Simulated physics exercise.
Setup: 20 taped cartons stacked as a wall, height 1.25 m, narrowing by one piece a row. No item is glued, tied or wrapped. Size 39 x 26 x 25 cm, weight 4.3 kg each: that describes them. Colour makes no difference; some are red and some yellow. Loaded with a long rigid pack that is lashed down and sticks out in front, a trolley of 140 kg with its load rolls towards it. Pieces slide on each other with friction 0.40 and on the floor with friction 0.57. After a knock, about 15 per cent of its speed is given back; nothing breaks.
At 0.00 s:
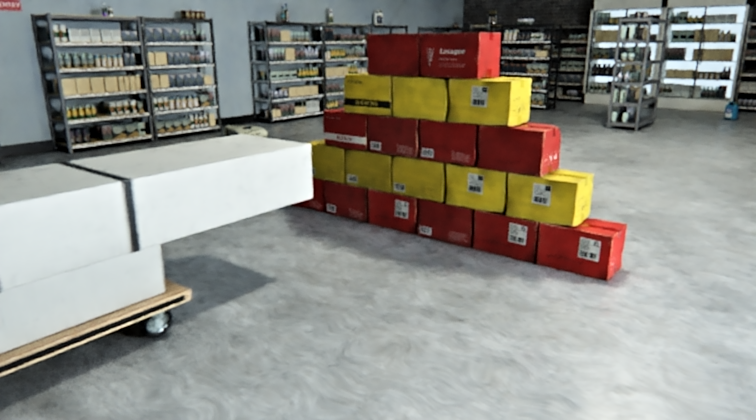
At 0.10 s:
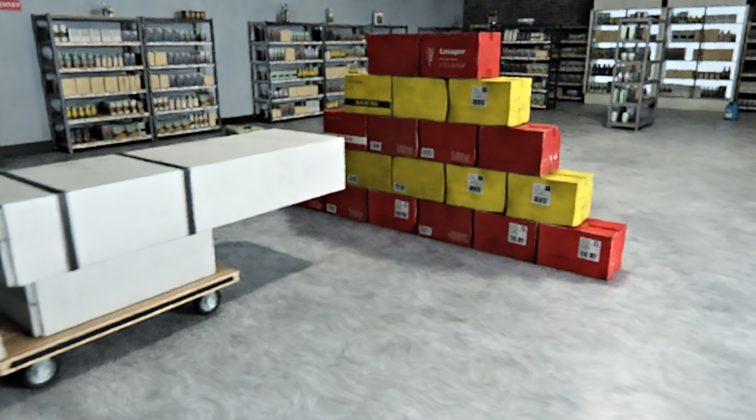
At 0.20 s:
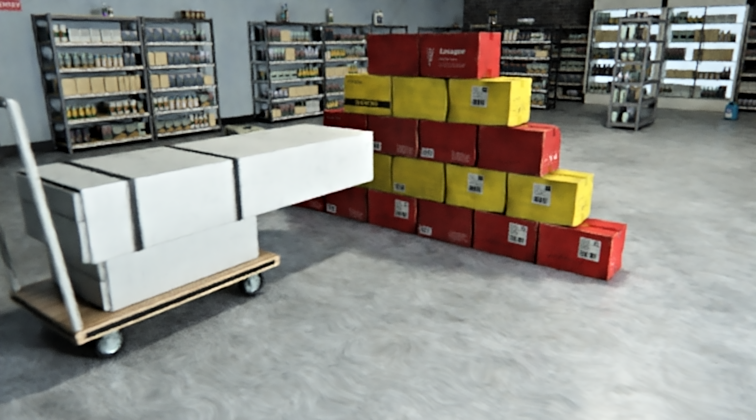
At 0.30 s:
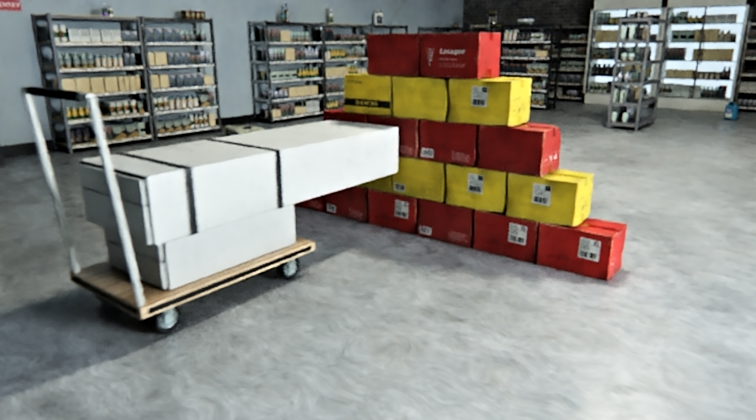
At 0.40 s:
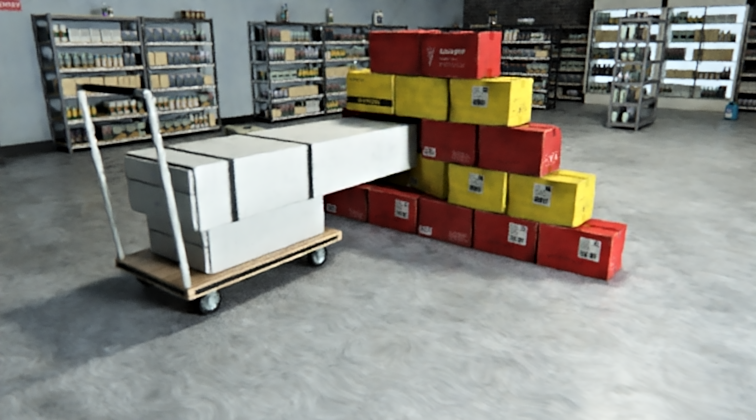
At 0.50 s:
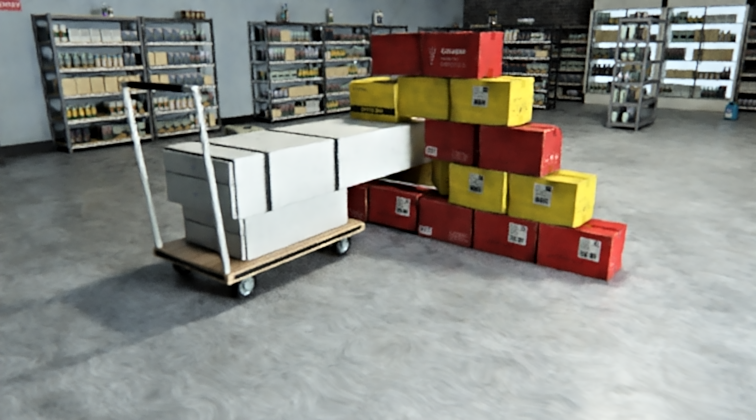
The video shows a trolley carrying long white boxes rolling from the left towards a stepped wall of red and yellow cartons, then the protruding load pushes into the wall, shifting several cartons and slightly tilting some.
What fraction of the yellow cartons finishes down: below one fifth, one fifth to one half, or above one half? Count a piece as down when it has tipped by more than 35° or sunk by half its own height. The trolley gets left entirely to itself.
Above one half.
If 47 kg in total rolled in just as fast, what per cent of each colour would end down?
You'd get red 40 and yellow 60 percent.
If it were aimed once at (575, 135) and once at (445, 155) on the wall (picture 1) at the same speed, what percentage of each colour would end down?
First try then second: Red 10 and 40, yellow 10 and 40 per cent.
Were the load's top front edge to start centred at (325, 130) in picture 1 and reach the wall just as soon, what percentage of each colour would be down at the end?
Red 40%, yellow 80%.
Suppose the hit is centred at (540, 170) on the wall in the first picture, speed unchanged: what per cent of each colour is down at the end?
In that case red 30, yellow 50 per cent.
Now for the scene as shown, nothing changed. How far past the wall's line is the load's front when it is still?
It ends up roughly 275 cm beyond.
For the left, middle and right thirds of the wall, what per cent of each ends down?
Per cent by third - left: 50; middle: 80; right: 0.
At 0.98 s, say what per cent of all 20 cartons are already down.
By then, 20 per cent.
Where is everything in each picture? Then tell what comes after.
In the first picture (each place is the centre of the face we see best), load (303, 163) 81 cm short of the wall; top yellow carton (366, 95); top red carton (448, 56); all as stacked.
Load (337, 155) 55 cm short of the wall; top yellow carton (366, 95), in the second picture.
Load (367, 148) 29 cm short of the wall; top yellow carton (366, 95), in the third picture.
Load (393, 142) 41 mm short of the wall; top yellow carton (366, 95), in the fourth picture.
Load (413, 137) 18 cm into the wall's line; top yellow carton (368, 93) moved 29 mm; steepest lean 3°, the carton at (393, 53); 8 have shifted, in the fifth picture.
Load 38 cm into the wall's line; top yellow carton (371, 102) tilted 4°; top red carton (450, 55); 10 have shifted, in the sixth picture.
By 0.98 s, load 1.25 m past the wall's line, still rolling; 2 of the 8 yellow cartons down (4 of 20 in all colours); top yellow carton 53 mm lower; top red carton tilted 10°.
By 1.84 s, load 2.29 m past the wall's line, still rolling; 5 of the 8 yellow cartons down (10 of 20 in all colours); top yellow carton 53 mm lower; top red carton tilted 47°, 26 cm lower.
When it is over (3.2 s), load 2.77 m past the wall's line, stopped; 5 of the 8 yellow cartons down (10 of 20 in all colours); top yellow carton 53 mm lower; top red carton upside down. That is 62 per cent. In pixels of the last frame, middles, top yellow carton near (510, 82), top red carton near (357, 181).
